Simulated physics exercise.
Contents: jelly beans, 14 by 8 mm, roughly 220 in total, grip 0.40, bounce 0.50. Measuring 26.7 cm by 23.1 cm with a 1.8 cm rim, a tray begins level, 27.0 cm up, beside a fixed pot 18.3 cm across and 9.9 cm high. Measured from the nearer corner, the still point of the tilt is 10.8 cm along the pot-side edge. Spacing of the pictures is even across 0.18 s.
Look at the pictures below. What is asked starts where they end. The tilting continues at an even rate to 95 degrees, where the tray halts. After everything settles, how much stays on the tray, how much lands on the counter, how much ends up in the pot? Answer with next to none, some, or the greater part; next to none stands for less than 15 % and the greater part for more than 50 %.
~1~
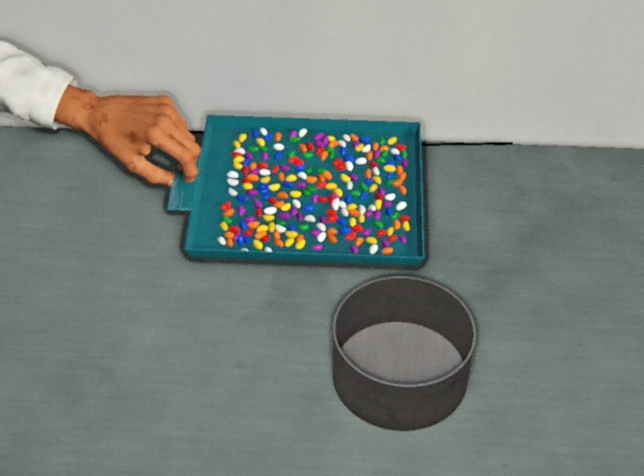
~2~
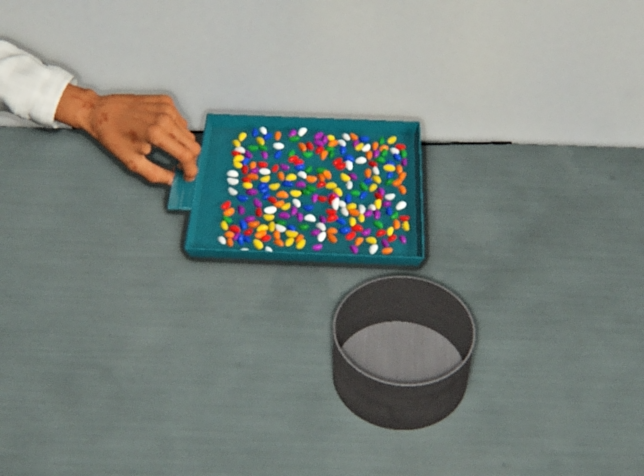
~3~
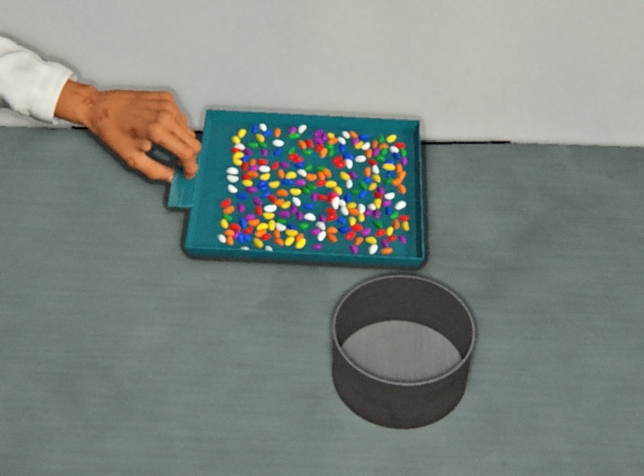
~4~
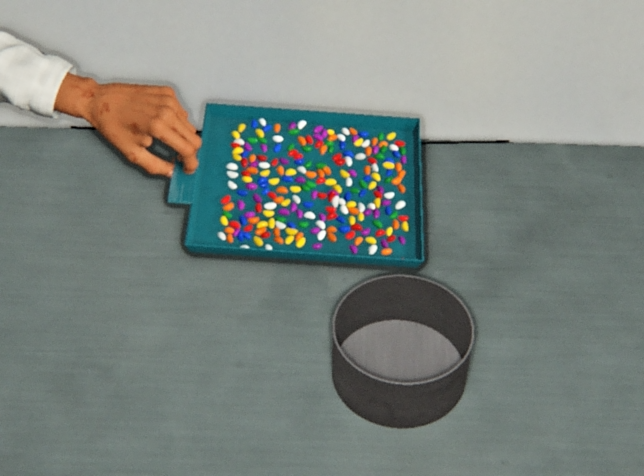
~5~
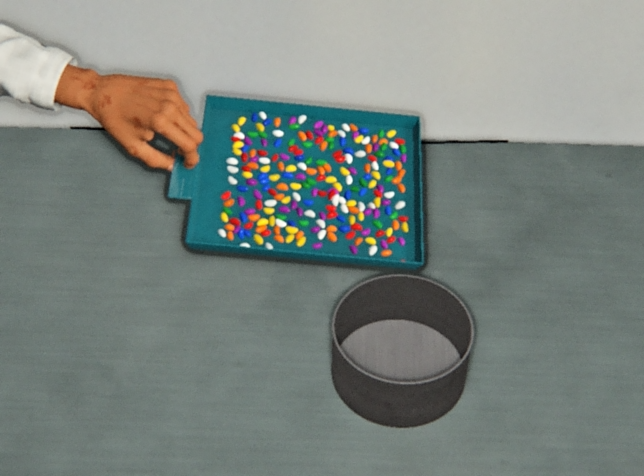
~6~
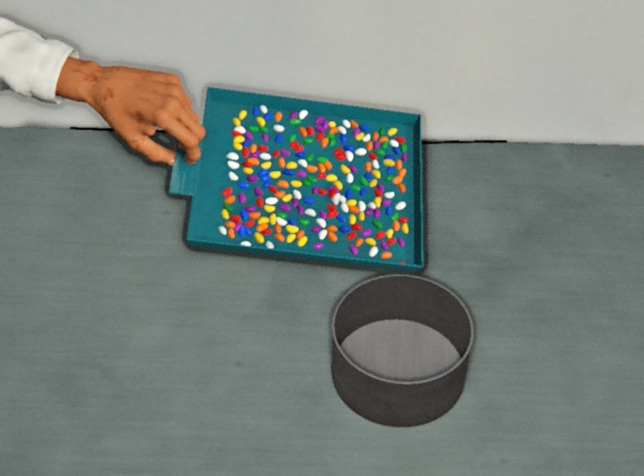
Left on the tray: Next to none; counter: Next to none; pot: The greater part.
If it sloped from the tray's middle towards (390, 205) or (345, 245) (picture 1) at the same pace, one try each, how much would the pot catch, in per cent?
I'd put it at roughly 60 per cent for the first tilt and roughly 85 per cent for the second.
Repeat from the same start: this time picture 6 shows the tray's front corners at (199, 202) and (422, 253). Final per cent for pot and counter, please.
That works out as pot 20 and counter 80.
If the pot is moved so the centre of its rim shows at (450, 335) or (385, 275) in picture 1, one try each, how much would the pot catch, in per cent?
I'd say some 85 per cent for the first and some 0 per cent for the second.
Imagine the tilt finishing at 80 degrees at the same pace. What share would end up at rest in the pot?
That would be around 90 percent.
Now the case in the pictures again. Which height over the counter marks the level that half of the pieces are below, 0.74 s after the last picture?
Some 20 cm above the counter.
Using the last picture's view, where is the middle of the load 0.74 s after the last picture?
Estimated load position: Around (400, 293).
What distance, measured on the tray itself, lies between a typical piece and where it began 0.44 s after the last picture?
It has moved some 8 cm from its start.
Then, 0.44 s after the last picture, tilt 51 degrees; the tray holds 100 %, the pot 0 %.
Then, 0.74 s after the last picture, tilt 78 degrees; the tray holds 50 %, the pot 25 %.
Then, 1.14 s after the last picture, tilt 95 degrees; the tray holds 0 %, the pot 90 %.
In the end, tray 0 %, counter 5 %, pot 95 %.
